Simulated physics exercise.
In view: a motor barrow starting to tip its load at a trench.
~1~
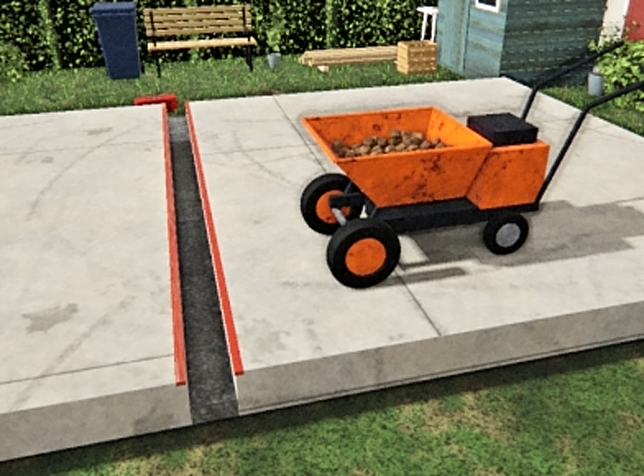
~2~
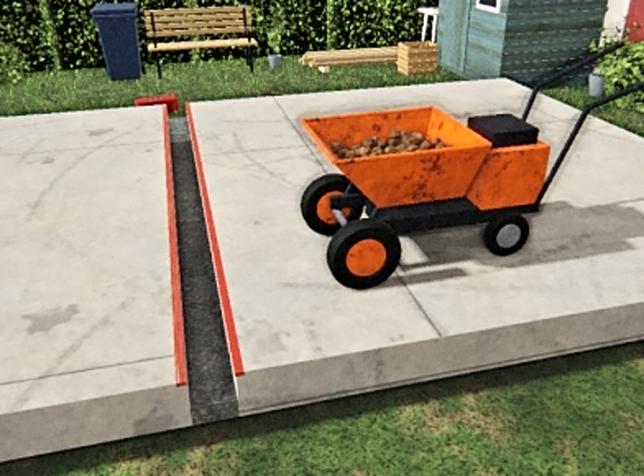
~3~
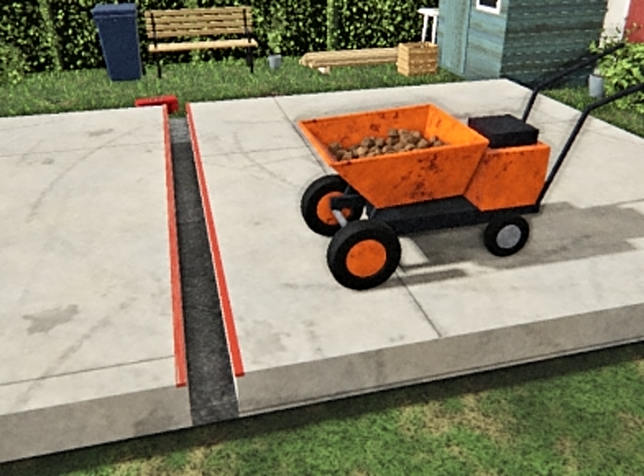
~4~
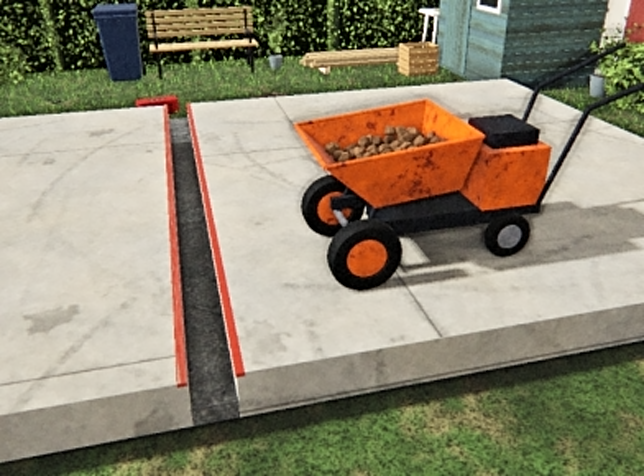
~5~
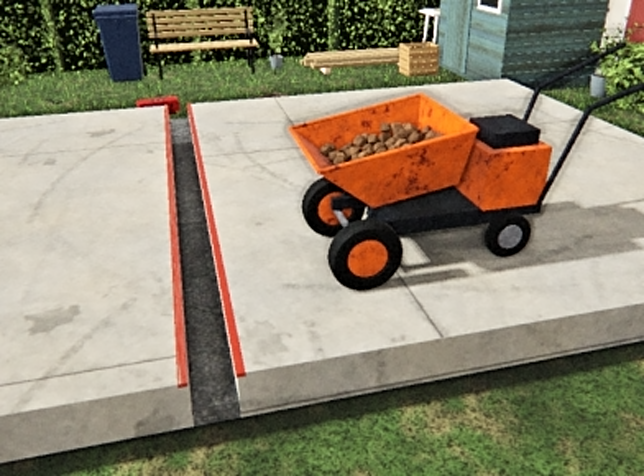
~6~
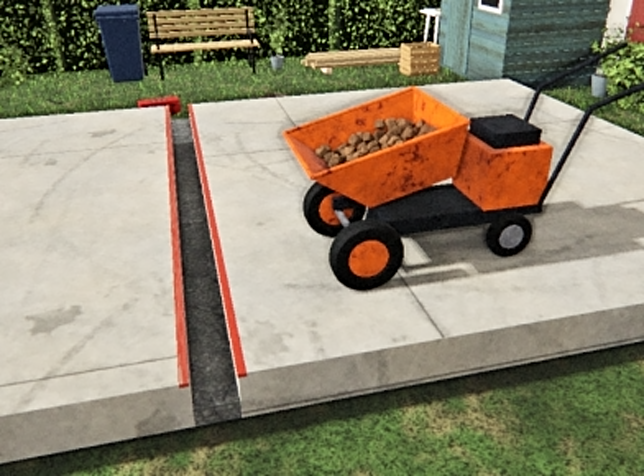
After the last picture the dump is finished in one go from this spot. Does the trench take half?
In the trench: More than half.
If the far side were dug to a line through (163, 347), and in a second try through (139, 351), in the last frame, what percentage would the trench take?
In turn 70 and 80 in a hundred.
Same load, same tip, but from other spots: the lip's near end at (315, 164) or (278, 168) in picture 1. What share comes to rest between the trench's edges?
In turn 70 and 30 in a hundred.
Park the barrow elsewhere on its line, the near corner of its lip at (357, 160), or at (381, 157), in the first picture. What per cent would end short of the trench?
About 50 and 60 per cent.
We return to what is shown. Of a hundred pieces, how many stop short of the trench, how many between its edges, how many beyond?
About: Short 25, between 65, beyond 10 per cent.
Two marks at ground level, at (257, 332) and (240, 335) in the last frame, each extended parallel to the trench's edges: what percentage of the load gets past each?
Roughly 90 per cent, and 80 per cent.
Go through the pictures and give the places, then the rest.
The first picture shows lip of the skip near (335, 162), level; top of the load near (403, 154), clay clods; first edge of the trench near (232, 333); far edge near (178, 342), the trench under half as wide as the skip, and about as deep as wide.
The second picture shows lip of the skip near (335, 163), level; top of the load near (402, 154).
The third picture shows lip of the skip near (331, 165), tipped barely; top of the load near (408, 144).
The fourth picture shows lip of the skip near (326, 168), tipped a little; top of the load near (410, 153).
The fifth picture shows lip of the skip near (319, 172), tipped a little; top of the load near (415, 139).
The sixth picture shows lip of the skip near (312, 178), tipped a little; top of the load near (409, 135); first edge of the trench near (235, 335); far edge near (181, 344).
Shortly afterwards, skip tipped steeply; the whole lot in the skip.
Next, skip tipped right over; the bulk in the skip; a little short of the trench; only a few in or heaped over the trench; only a few falling.
Some moments later, skip tipped right over; a little in the skip; near a quarter short of the trench; near half in or heaped over the trench; a little beyond it.
In the end, skip tipped right over; near a quarter short of the trench; near two thirds in or heaped over the trench; a little beyond it.
